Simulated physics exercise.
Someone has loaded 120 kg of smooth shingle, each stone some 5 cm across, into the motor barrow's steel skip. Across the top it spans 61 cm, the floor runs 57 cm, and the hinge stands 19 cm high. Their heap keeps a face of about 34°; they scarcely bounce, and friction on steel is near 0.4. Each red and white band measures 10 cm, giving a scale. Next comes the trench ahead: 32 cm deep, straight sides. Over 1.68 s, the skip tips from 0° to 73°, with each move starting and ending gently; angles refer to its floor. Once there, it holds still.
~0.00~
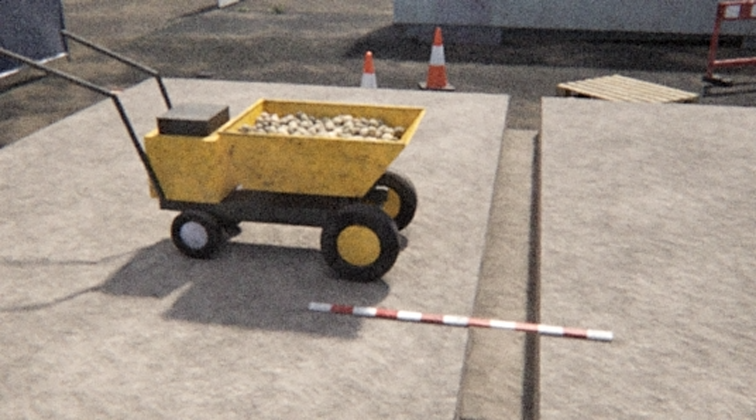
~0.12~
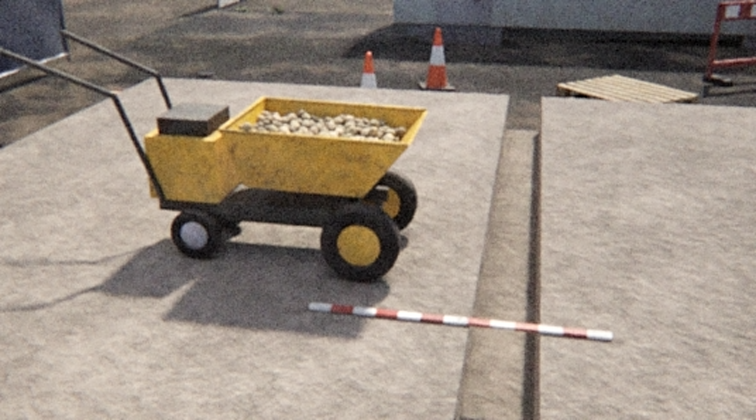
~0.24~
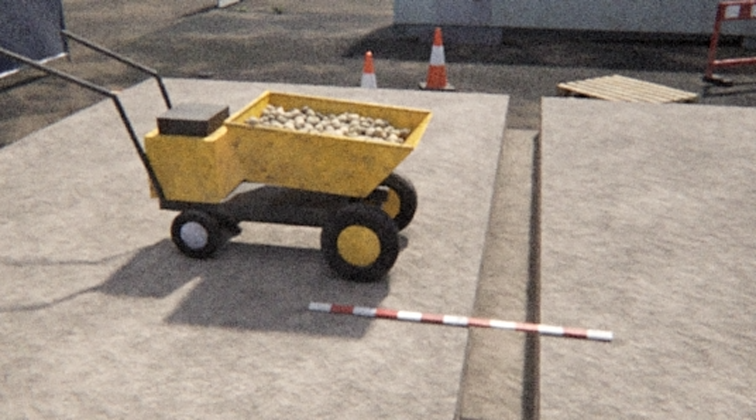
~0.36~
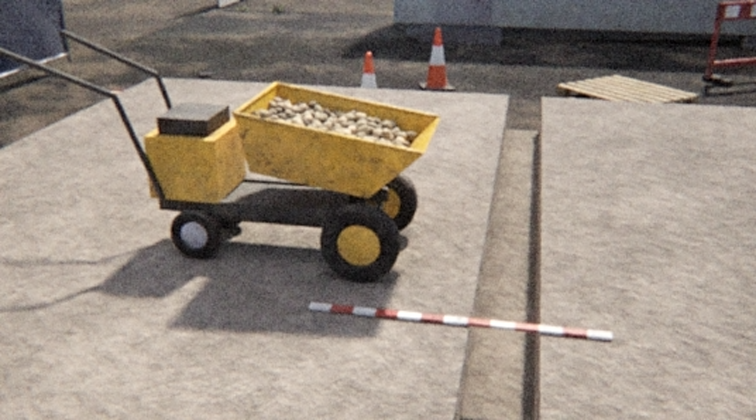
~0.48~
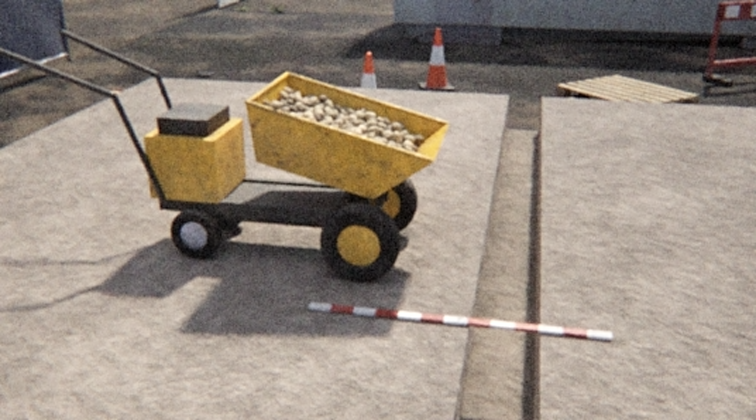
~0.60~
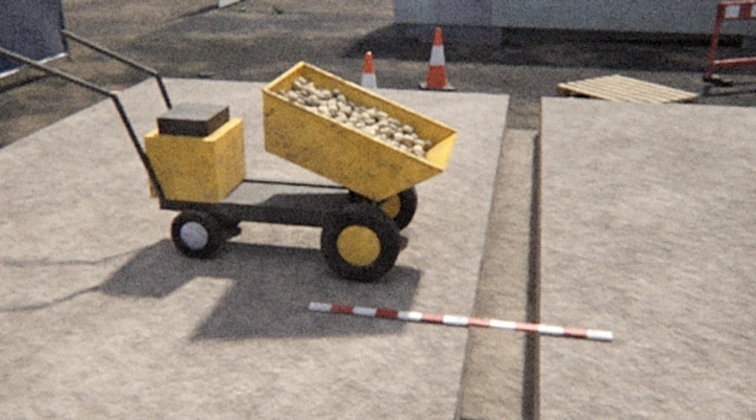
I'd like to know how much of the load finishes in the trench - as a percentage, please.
Somewhere near 91 per cent of it finishes in the trench.
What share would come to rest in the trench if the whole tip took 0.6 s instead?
Around 70 per cent would end in the trench.
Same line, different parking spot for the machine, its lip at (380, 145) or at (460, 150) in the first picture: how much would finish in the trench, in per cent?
I'd expect some 95 per cent, then some 30.
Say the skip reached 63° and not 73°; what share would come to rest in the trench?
Then close to 90 per cent.
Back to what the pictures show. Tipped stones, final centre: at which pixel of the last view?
The middle should be near (512, 307).
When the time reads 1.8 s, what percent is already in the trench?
By that point it's something like 60 in a hundred.
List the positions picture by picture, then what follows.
In the first picture, lip at (406, 144), floor tilted 0°, highest stones at (316, 125).
In the second picture, the skip is at 1°, its lip at (408, 145); the top of the load is at (305, 123); the stones move at 0.1 m/s on average.
In the third picture, the skip is at 4°, its lip at (414, 149); the top of the load is at (288, 118); the stones move at 0.3 m/s on average.
In the fourth picture, lip at (422, 154), floor tilted 9°, highest stones at (287, 109); the stones move at 0.4 m/s on average.
In the fifth picture, the skip is at 14°, its lip at (433, 161); the top of the load is at (290, 100); the stones move at 0.4 m/s on average.
In the sixth picture, the skip is at 21°, its lip at (443, 171); the top of the load is at (302, 90); the stones move at 0.5 m/s on average.
After 1.3 s the floor is at 62°; 96 % in the skip, 3 % in the trench; the foremost stones are at (509, 255).
After 1.8 s the floor is at 73°; 32 % in the skip, 61 % in the trench, 7 % past the trench; the foremost stones are at (612, 262).
After 2.1 s the floor is at 73°; 10 % in the skip, 82 % in the trench, 9 % past the trench; the foremost stones are at (665, 263).
After 4.1 s the floor is at 73°; 0 % in the skip, 91 % in the trench, 9 % past the trench; the foremost stones are at (681, 263).
